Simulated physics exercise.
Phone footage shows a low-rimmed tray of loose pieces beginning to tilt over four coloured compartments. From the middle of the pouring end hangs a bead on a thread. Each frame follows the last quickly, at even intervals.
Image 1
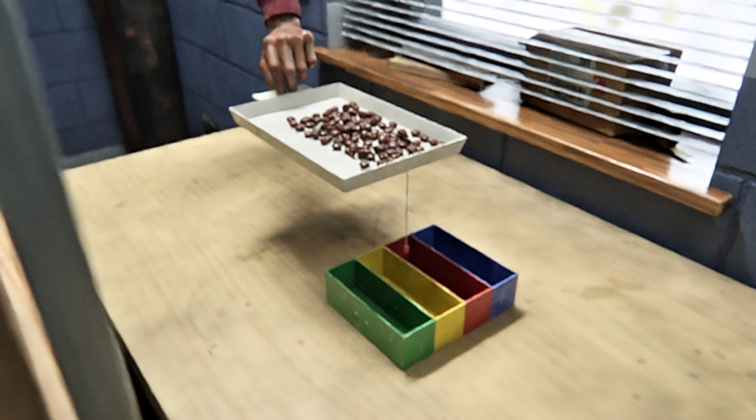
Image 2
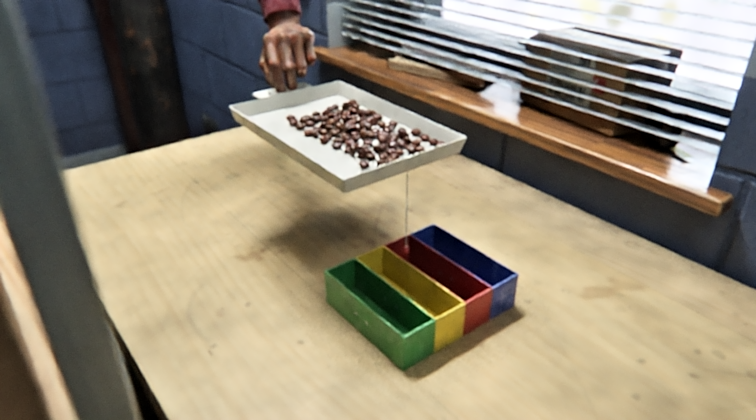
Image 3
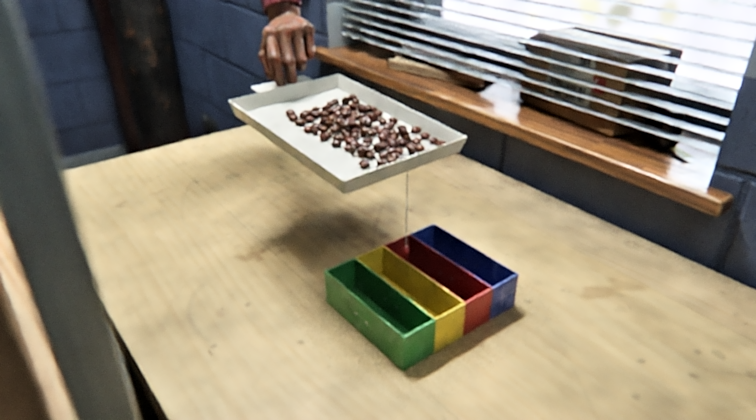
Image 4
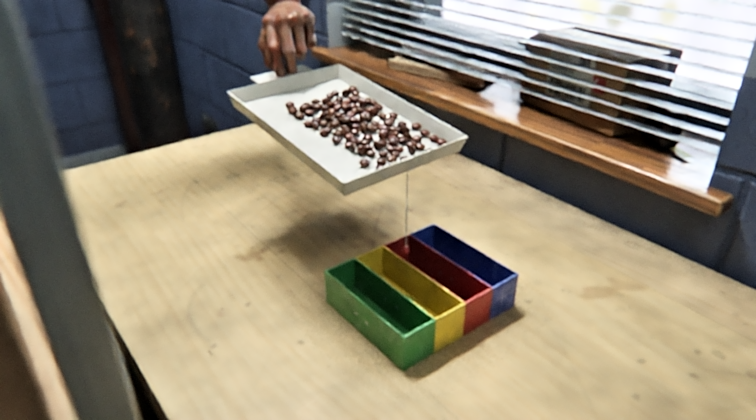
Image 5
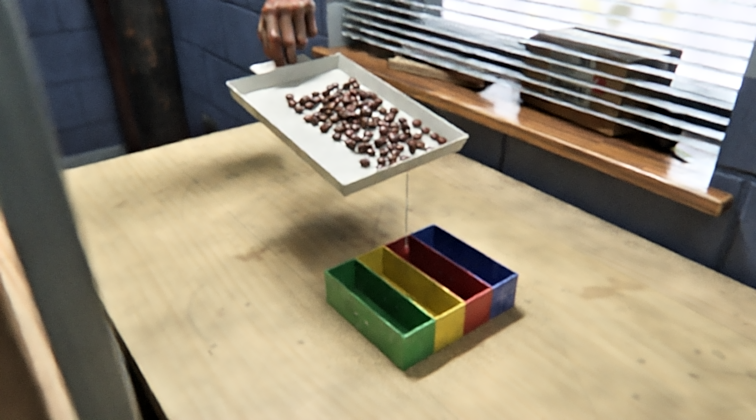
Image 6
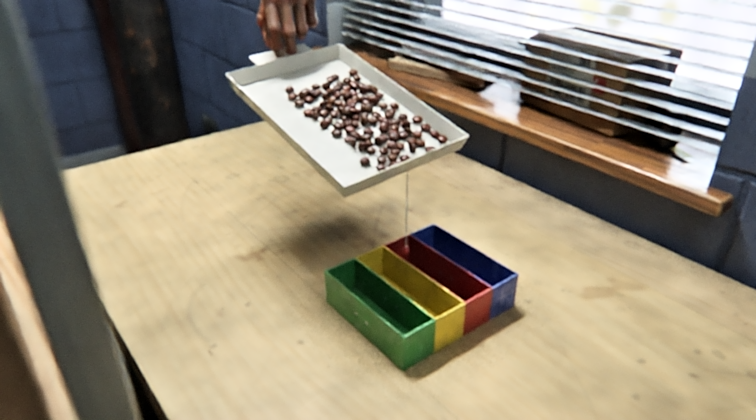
A hand held a shallow tray of small brown pieces above a box with green, yellow, red and blue compartments, then slowly raised its back end, tilting the tray a little toward its front left corner.
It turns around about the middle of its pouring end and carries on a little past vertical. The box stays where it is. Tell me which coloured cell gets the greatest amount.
The greatest amount goes to the green cell.
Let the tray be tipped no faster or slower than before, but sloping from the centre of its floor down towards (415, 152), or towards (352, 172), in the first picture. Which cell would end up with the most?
Try 1 - that blue cell; try 2 - green.
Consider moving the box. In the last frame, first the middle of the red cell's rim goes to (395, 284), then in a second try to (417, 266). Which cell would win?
At the first place yellow, at the second the green one.
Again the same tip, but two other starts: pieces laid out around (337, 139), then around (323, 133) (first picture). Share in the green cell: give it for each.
In order, 50 % then 50 %.
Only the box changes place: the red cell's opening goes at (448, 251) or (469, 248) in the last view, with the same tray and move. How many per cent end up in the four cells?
Result: 40 % and 30 %.
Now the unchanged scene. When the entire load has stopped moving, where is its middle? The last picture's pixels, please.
Somewhere around (390, 327) in the last picture.
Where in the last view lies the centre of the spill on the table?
It's centred at about (353, 369).
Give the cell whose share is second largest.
Runner-up - the cell in yellow.
Shortly afterwards, tray tipped steeply; the whole lot on the tray.
Next, tray tipped right over; near half on the tray; a little in the green cell; a little in the yellow cell; only a few in the red cell; near a quarter falling or outside the box.
Some moments later, tray tipped past a quarter turn; near half in the green cell; near a quarter in the yellow cell; a little in the red cell; only a few in the blue cell; near a quarter falling or outside the box.
In the end, tray tipped past a quarter turn; near half in the green cell; near a quarter in the yellow cell; a little in the red cell; only a few in the blue cell; near a quarter outside the box.
